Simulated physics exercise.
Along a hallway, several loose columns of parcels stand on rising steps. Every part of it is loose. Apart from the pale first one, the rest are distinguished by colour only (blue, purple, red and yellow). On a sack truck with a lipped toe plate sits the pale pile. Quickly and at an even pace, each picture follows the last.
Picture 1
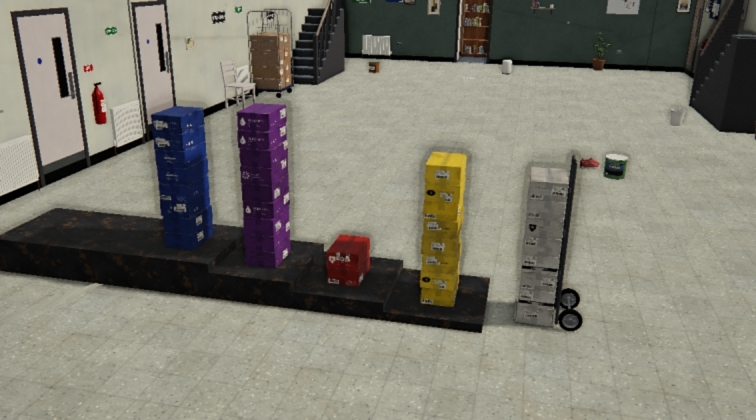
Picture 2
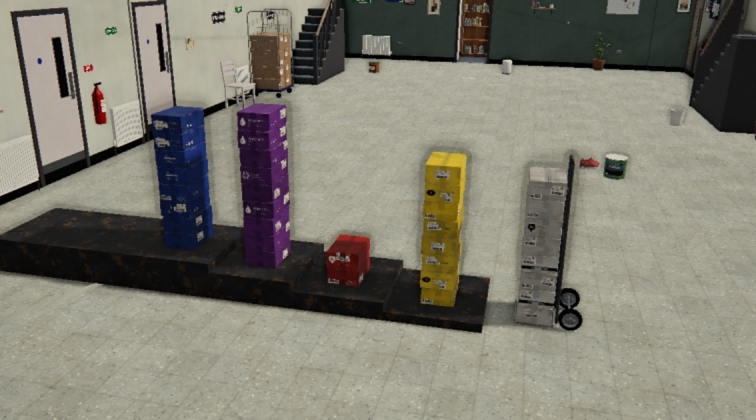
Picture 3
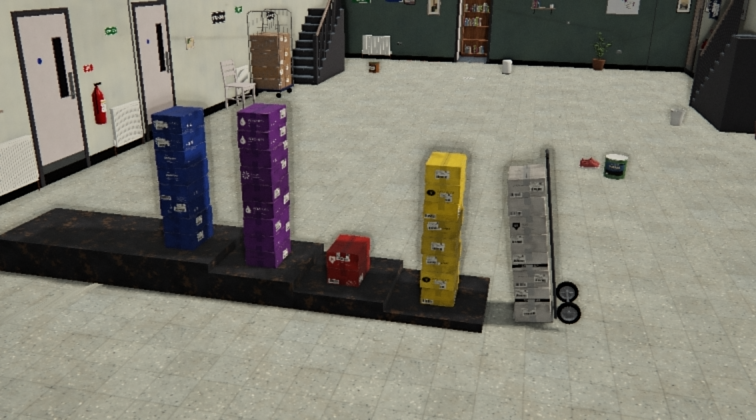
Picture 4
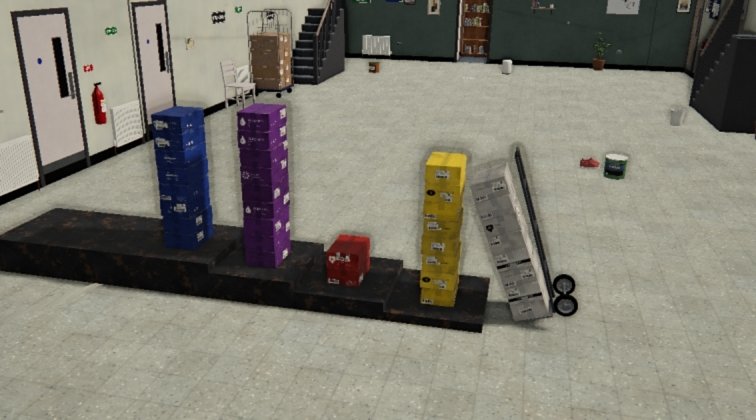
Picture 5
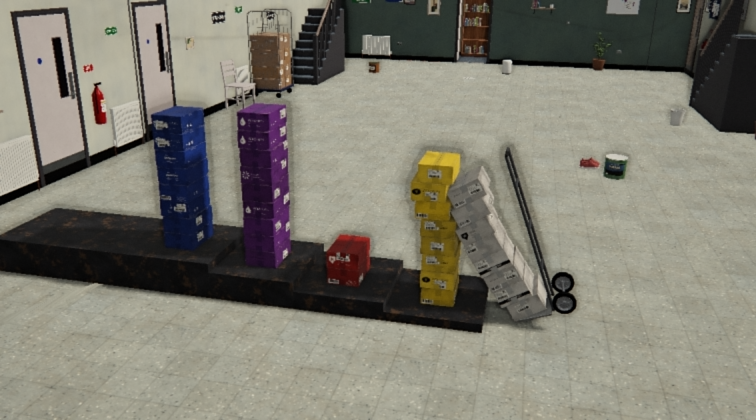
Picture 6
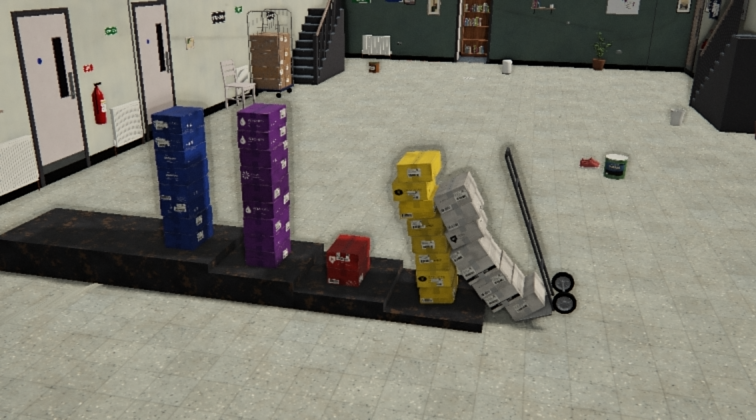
A hand truck tilts left, and its grey boxes lean against the yellow stack, bending it.
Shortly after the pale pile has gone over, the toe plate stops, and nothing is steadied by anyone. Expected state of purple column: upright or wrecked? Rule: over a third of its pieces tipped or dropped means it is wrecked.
Upright.
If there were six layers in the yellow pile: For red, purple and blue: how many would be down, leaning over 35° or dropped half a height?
The numbers come out as red 1, purple 0 and blue 0.
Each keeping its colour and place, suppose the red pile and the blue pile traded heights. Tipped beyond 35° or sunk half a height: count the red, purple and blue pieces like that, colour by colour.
Counts by colour: Red 7; purple 7; blue 0.
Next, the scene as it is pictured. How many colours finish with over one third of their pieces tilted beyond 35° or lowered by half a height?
1.
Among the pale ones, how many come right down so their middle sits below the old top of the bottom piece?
Count = 0.
Soon after the last picture, 8 of the pale pile down; none of the 9 purple parcels down (0 of 27 in all colours); top purple parcel unmoved; top yellow parcel leaning a little.
A little later, 8 of the pale pile down; none of the 9 purple parcels down (0 of 27 in all colours); top purple parcel unmoved; top yellow parcel leaning clearly, half its height lower.
Later still, 8 of the pale pile down; none of the 9 purple parcels down (8 of 27 in all colours); top purple parcel unmoved; top yellow parcel leaning well over, some two heights lower.
After that, 8 of the pale pile down; none of the 9 purple parcels down (7 of 27 in all colours); top purple parcel unmoved; top yellow parcel on its side.
At rest, 8 of the pale pile down; none of the 9 purple parcels down (7 of 27 in all colours); top purple parcel unmoved; top yellow parcel on its side. As the last picture would show them, middles, top purple parcel near (261, 117), top yellow parcel near (287, 229).
